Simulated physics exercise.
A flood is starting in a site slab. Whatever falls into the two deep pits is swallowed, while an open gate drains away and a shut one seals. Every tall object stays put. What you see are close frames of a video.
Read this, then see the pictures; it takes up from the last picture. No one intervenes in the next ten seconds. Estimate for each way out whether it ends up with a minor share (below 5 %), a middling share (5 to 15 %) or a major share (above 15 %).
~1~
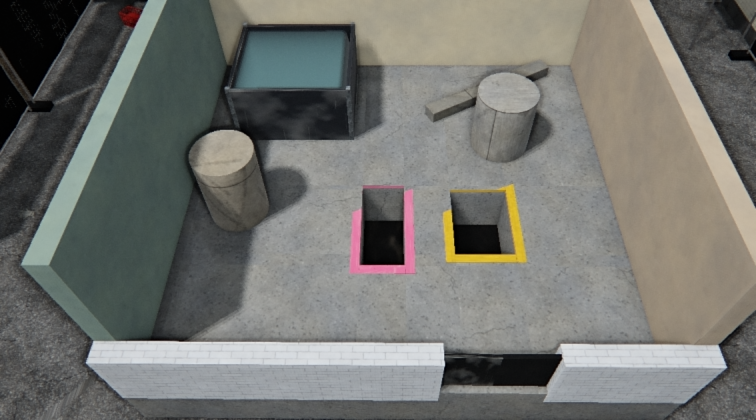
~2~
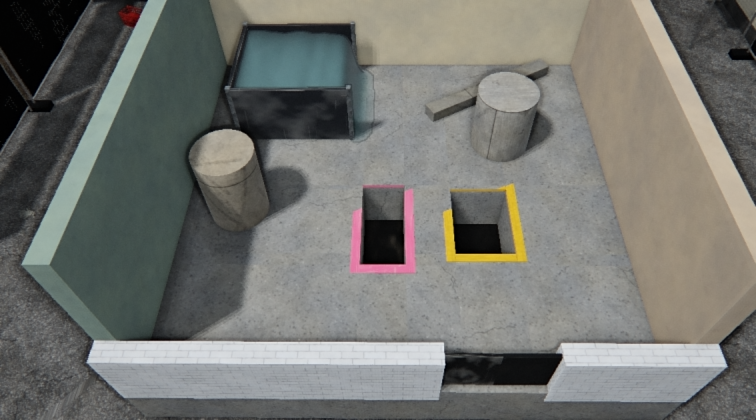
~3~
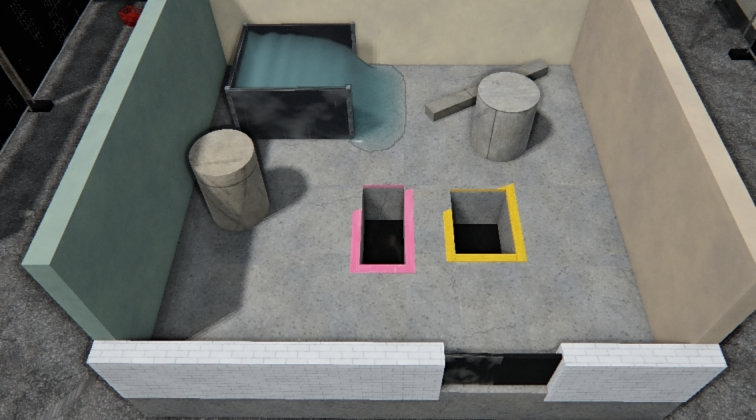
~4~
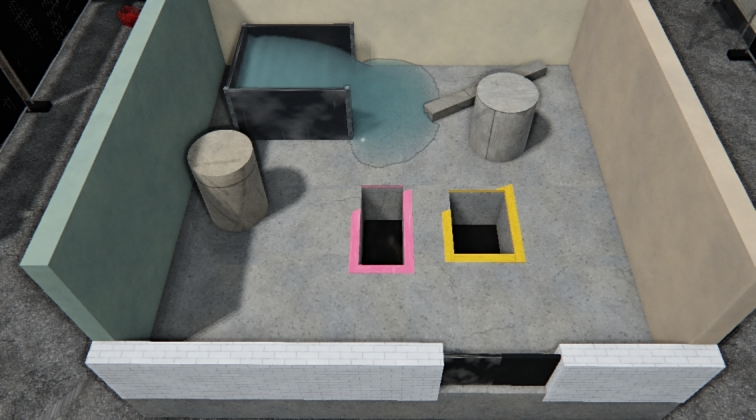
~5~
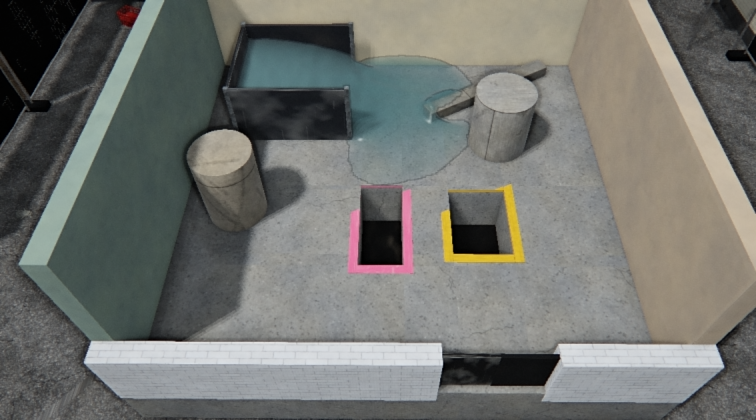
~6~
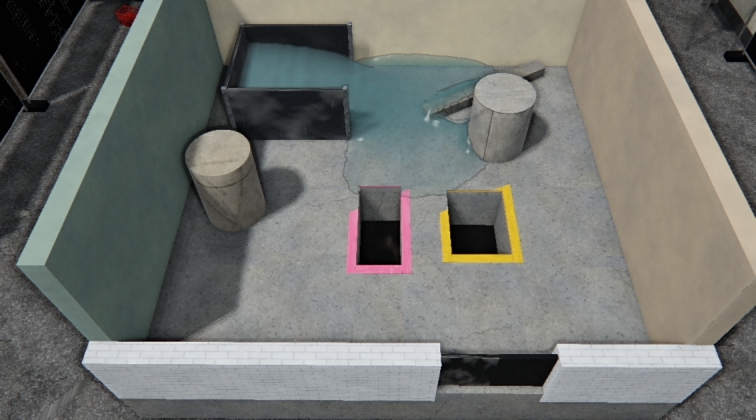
Estimates: The gate, a minor share; the yellow pit, a major share; the pink pit, a middling share.
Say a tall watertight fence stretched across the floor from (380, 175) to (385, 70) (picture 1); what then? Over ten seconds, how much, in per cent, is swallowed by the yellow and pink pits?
The yellow pit takes 4 per cent and the pink pit 14 per cent.
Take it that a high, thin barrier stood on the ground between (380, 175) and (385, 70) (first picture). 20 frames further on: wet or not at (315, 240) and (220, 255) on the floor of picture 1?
Taking them in the order asked, the first is inundated and the second is inundated.
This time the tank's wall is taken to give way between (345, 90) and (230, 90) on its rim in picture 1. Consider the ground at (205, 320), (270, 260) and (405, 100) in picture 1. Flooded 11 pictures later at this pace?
First spot submerged, second spot submerged, third spot spared.
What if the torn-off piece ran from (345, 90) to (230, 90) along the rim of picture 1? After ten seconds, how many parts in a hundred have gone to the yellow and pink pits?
The yellow pit takes 8 per cent and the pink pit 45 per cent.
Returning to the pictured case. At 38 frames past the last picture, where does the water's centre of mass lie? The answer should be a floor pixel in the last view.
It is near (419, 187).
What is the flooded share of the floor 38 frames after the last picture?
I'd estimate some 85 per cent.
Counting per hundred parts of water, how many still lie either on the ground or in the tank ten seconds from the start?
My figure: Some 56 per cent.
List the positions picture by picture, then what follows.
The first picture shows still water in the tank at (294, 60).
In the second picture, water pours out at (351, 90) and has run to (358, 70).
In the third picture, the front is at (383, 66), out from the gap at (351, 91).
In the fourth picture, the front is at (416, 66), out from the gap at (350, 93).
In the fifth picture, the front is at (471, 92), out from the gap at (350, 94).
In the sixth picture, the front is at a hidden place, out from the gap at (348, 95).
A moment on, water covers 30 % of the floor; the gate 0 %, the yellow pit 3 %, the pink pit 0 %.
Next, water covers 40 % of the floor; the gate 0 %, the yellow pit 10 %, the pink pit 1 %.
Then, water covers 55 % of the floor; the gate 0 %, the yellow pit 18 %, the pink pit 1 %.
Later, water covers 85 % of the floor; the gate 0 %, the yellow pit 26 %, the pink pit 4 %.
In the end, water covers 95 % of the floor; the gate 0 %, the yellow pit 34 %, the pink pit 9 %.
